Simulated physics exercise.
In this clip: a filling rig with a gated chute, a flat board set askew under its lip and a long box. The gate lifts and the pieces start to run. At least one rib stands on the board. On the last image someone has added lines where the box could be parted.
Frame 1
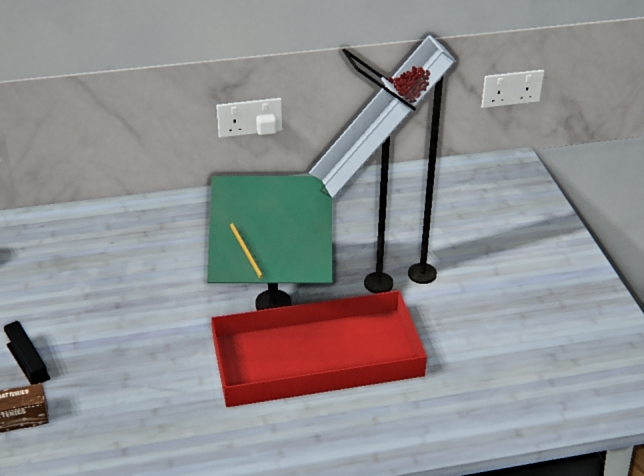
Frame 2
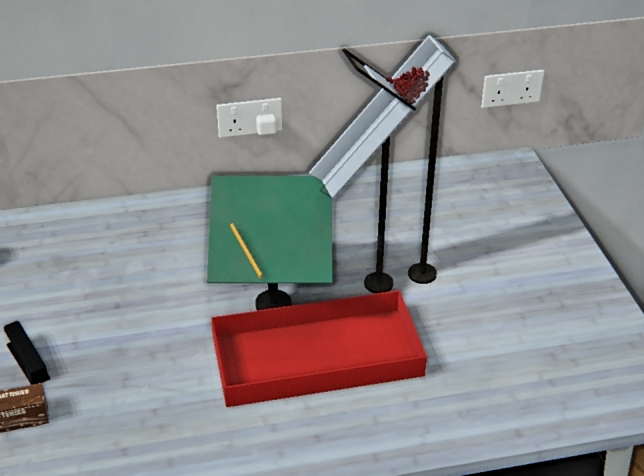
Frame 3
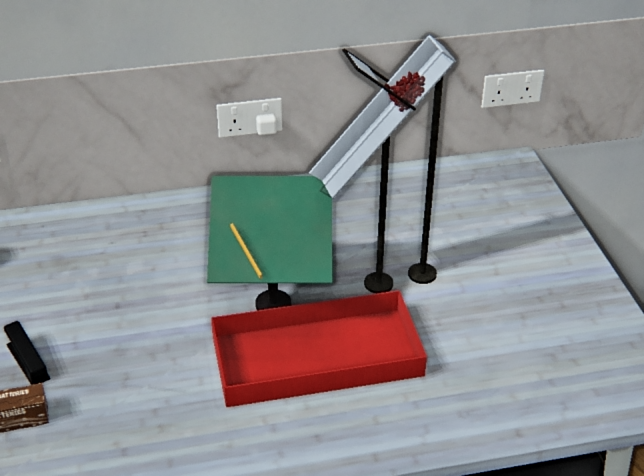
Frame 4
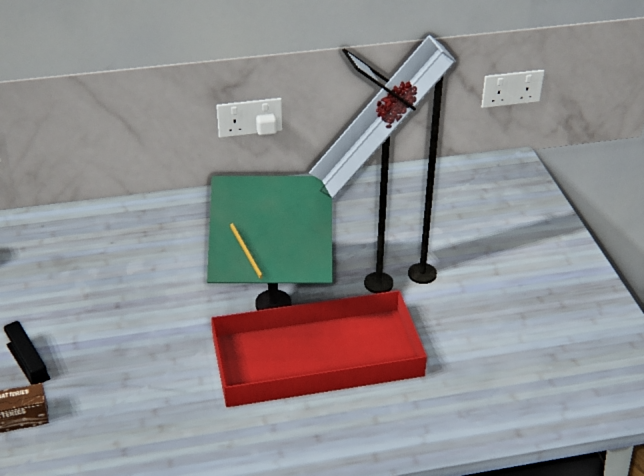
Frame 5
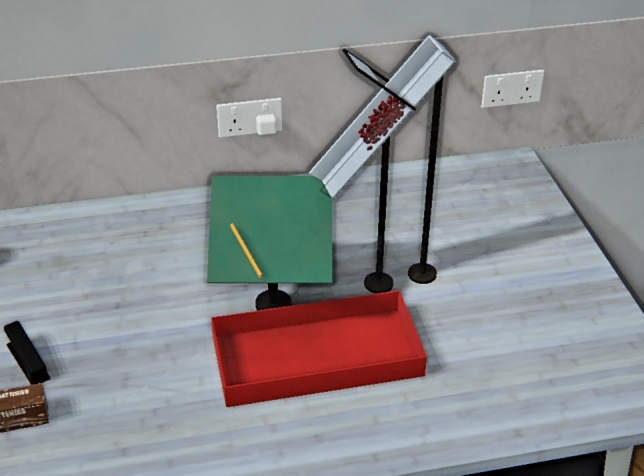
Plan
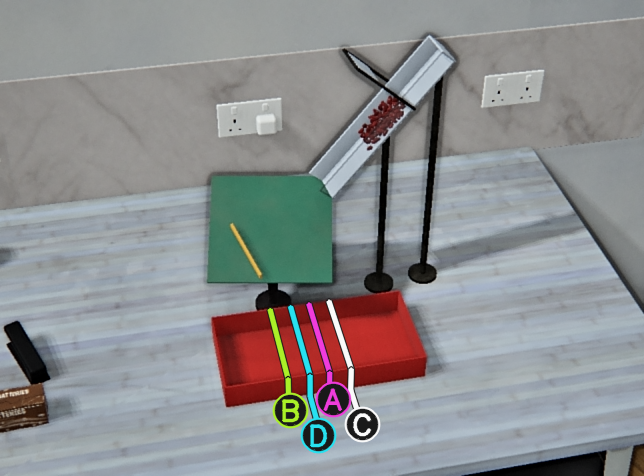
The footage shows a steep grey chute above a tilted green board with a yellow rib and an empty red box on a table, as dark red beans behind a gate begin sliding down the chute, spreading out slightly.
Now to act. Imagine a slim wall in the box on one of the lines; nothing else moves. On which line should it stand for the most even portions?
Go for B.
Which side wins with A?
More lands on the left.
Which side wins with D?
More lands on the left.
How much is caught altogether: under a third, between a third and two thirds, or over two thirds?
About that: Over two thirds.
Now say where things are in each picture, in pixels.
The first picture shows load behind the gate near (411, 87), kidney beans; lip of the chute near (328, 190), sloping steeply.
The second picture shows middle of the board near (271, 228), tilted fairly steeply; middle of its low edge near (270, 282); of its high edge near (272, 176).
The third picture shows front corners of the box near (225, 387) and (426, 356), empty; front of the load near (393, 99).
The fourth picture shows middle of the load near (395, 106); its front near (389, 127), close to a quarter of the way to the lip; rib from (231, 224) to (261, 275).
The fifth picture shows middle of the load near (380, 123); its front near (370, 148), close to half of the way to the lip.
On the marked copy, line A crosses the front rim at (329, 371); line B crosses the front rim at (287, 378); line C crosses the front rim at (351, 368); line D crosses the front rim at (309, 374).
With A, of what is caught, the whole lot on the left of the divider, none at all on the right.
With B, of what is caught, close to half on the left of the divider, close to half on the right.
With C, of what is caught, the whole lot on the left of the divider, none at all on the right.
With D, of what is caught, all but a few on the left of the divider, only a few on the right.
